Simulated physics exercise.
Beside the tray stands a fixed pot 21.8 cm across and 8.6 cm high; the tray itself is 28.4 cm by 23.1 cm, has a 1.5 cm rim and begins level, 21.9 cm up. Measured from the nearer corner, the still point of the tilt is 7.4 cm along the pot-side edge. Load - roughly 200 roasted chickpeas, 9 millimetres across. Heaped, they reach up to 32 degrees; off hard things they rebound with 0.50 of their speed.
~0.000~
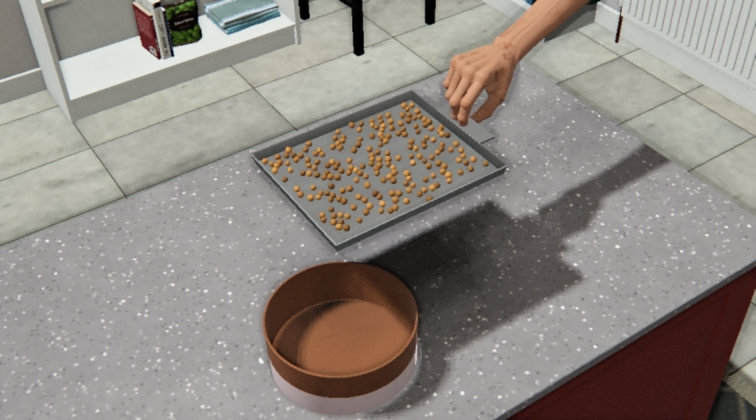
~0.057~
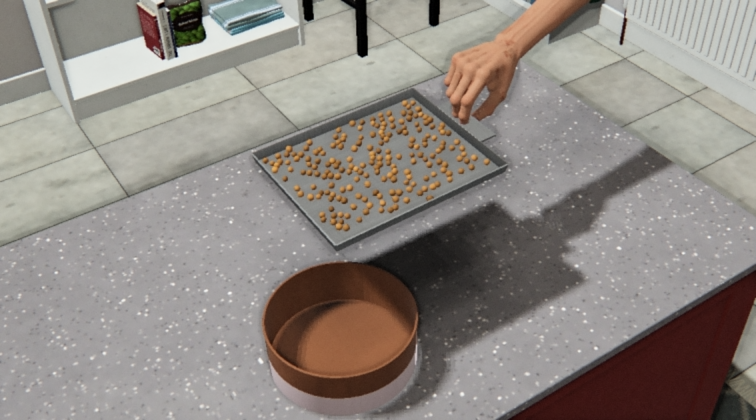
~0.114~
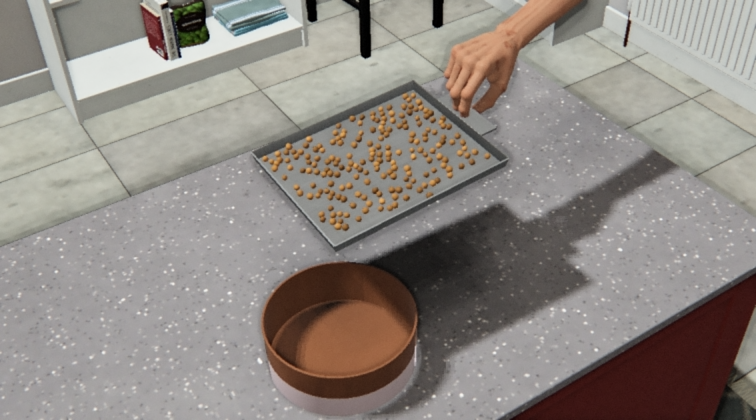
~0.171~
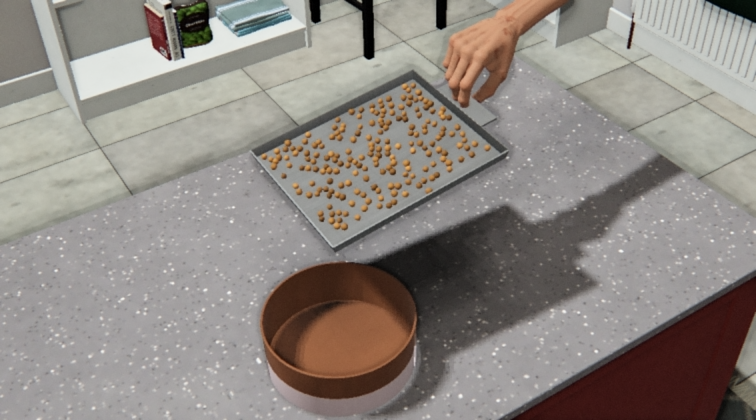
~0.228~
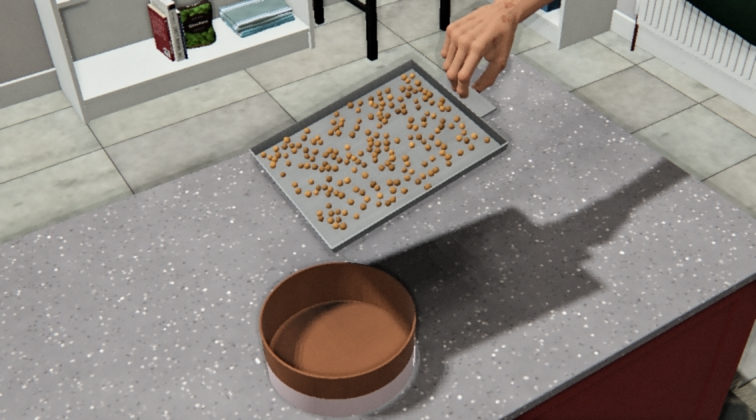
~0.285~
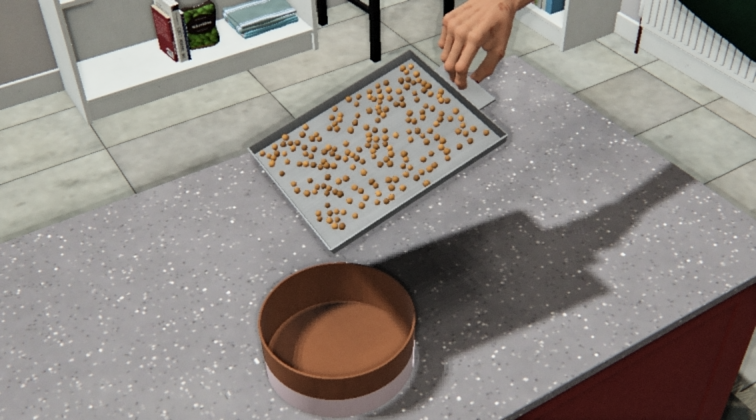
A hand lifting the far end of a grey tray of roasted chickpeas, tilting it towards a brown pot on a speckled counter.
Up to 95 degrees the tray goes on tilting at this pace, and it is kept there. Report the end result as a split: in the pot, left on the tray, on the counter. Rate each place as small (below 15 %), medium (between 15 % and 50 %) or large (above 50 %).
Pot - large; left on the tray - small; counter - medium.
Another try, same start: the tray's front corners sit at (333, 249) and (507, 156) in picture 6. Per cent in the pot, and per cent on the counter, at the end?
In the pot: 100 per cent; on the counter: 0 per cent.
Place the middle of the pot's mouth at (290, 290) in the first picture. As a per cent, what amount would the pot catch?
The share would be some 90 per cent.
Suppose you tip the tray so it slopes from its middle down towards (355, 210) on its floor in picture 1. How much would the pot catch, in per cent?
My best guess is some 95 per cent.
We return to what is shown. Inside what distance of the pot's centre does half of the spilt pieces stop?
Roughly 18 cm from the centre.
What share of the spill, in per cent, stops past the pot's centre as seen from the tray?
I reckon around 100 per cent.
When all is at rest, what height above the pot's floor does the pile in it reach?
Some 2.0 cm up.
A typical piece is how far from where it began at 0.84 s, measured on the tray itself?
Roughly 12 cm.
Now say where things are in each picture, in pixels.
Tray tilt 0 degrees, front corners at (337, 243) and (504, 165); middle of the pieces at (371, 164); pot at (340, 315), in the first frame.
Tray tilt 1 degrees, front corners at (336, 243) and (505, 163); middle of the pieces at (372, 163), in the second frame.
Tray tilt 4 degrees, front corners at (335, 243) and (506, 158), lowest corner left front; middle of the pieces at (372, 159), in the third frame.
Tray tilt 8 degrees, front corners at (334, 244) and (506, 150), lowest corner left front; middle of the pieces at (371, 154), in the fourth frame.
Tray tilt 11 degrees, front corners at (333, 245) and (505, 142), lowest corner left front; middle of the pieces at (370, 150), in the fifth frame.
Tray tilt 15 degrees, front corners at (331, 247) and (504, 134), lowest corner left front; middle of the pieces at (368, 146); pot at (337, 317). Its pace works out near 70 degrees a second, in the sixth frame.
After 0.84 s, tilt 53 degrees; the tray holds 100 %, the pot 0 %.
Then, at 1.21 s, tilt 78 degrees; the tray holds 85 %, the pot 10 %.
After 1.67 s, tilt 95 degrees; the tray holds 15 %, the pot 15 %.
By 2.7 s all is still; pot 70 %, tray 0 %, counter 30 %.
